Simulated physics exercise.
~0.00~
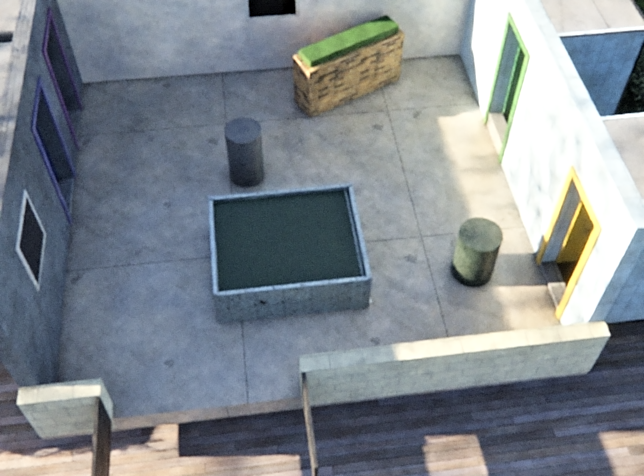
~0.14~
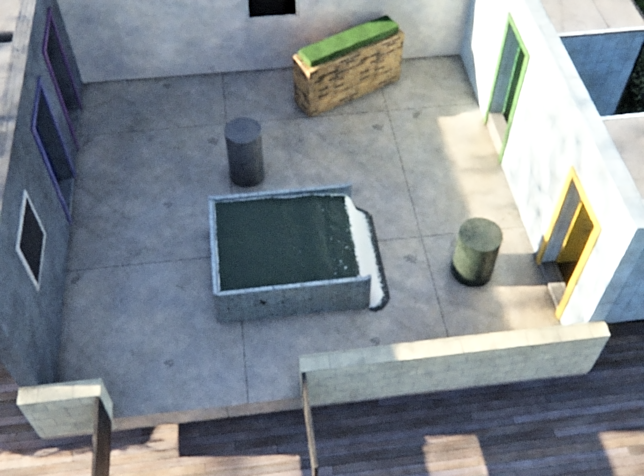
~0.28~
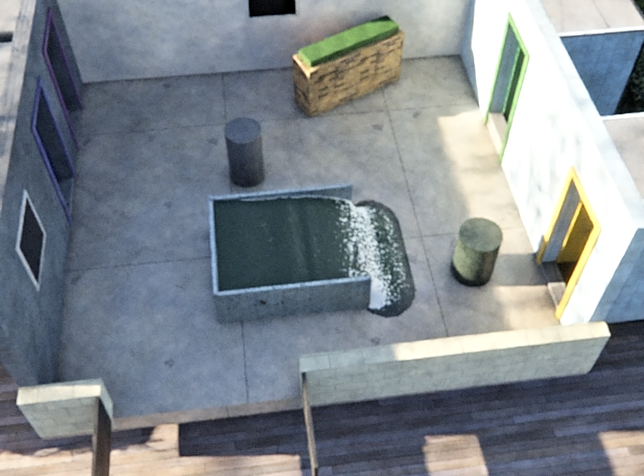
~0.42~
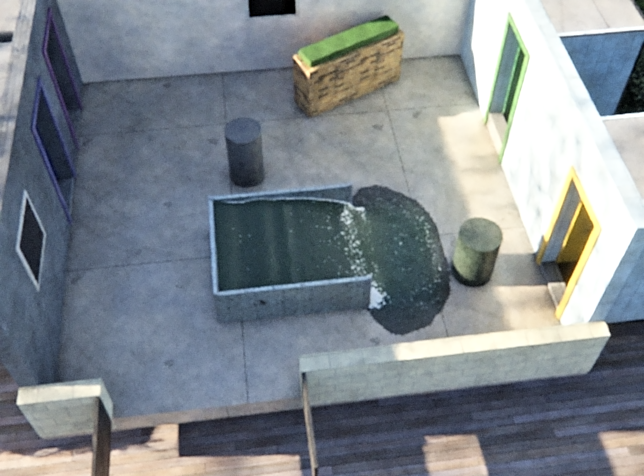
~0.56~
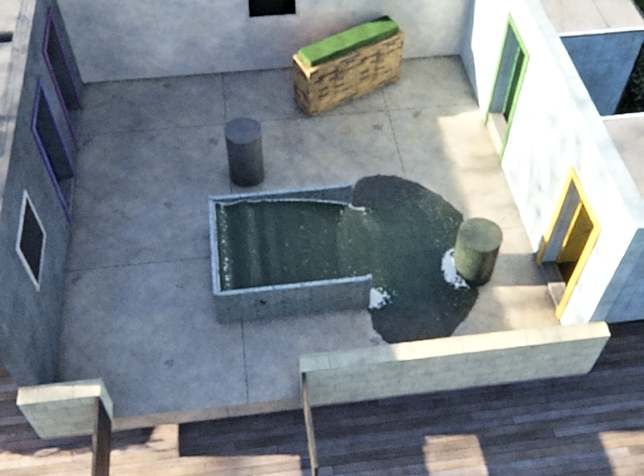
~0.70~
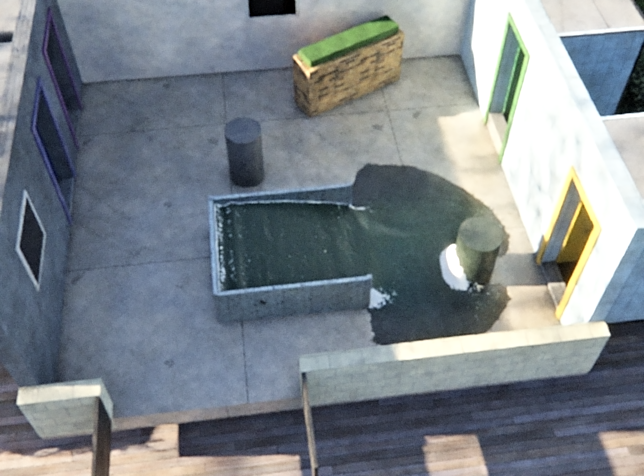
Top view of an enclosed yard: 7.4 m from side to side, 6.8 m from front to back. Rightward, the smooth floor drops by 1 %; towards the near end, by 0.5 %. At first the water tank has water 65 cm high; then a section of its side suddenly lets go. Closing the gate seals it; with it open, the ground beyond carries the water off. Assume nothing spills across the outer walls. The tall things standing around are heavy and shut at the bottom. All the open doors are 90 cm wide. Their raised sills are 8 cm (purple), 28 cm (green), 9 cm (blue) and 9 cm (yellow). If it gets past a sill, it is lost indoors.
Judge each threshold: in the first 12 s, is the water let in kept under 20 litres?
Verdicts: Purple door, kept under; green door, kept under; blue door, kept under; yellow door, not kept under.
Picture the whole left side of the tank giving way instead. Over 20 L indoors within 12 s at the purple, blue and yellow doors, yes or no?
Purple falls short; blue exceeds; yellow falls short.
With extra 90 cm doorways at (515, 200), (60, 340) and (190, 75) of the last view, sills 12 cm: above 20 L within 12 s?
More, less, less.
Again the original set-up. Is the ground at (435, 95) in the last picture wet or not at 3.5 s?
Looks like it's submerged.
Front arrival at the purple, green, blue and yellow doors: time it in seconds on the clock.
Doors: Purple 8.0 s / green 1.5 s / blue 10.0 s / yellow 1.0 s.
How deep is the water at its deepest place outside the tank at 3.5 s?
Max around 31 cm.
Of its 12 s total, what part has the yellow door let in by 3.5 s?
It comes to about 50 per cent.
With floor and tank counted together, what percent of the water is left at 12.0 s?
Some 88 out of every hundred parts.
After 1.4 s water covers 25 % of the floor and is deepest (48 cm) near (572, 350); purple door not reached, green door not reached, blue door not reached, yellow door 7 cm at the sill, 1 L in.
After 2.2 s water covers 30 % of the floor and is deepest (44 cm) near (572, 350); purple door not reached, green door 19 cm at the sill, 0 L in, blue door not reached, yellow door 16 cm at the sill, 6 L in.
After 3.5 s water covers 35 % of the floor and is deepest (31 cm) near (462, 58); purple door not reached, green door 15 cm at the sill, 0 L in, blue door not reached, yellow door 22 cm at the sill, 80 L in.
After 7.0 s water covers 75 % of the floor and is deepest (14 cm) near (464, 64); purple door not reached, green door 11 cm at the sill, 0 L in, blue door not reached, yellow door 10 cm at the sill, 161 L in.
After 12.0 s water covers 95 % of the floor and is deepest (10 cm) near (504, 228); purple door 4 cm at the sill, 0 L in, green door 8 cm at the sill, 0 L in, blue door 5 cm at the sill, 0 L in, yellow door 9 cm at the sill, 163 L in.
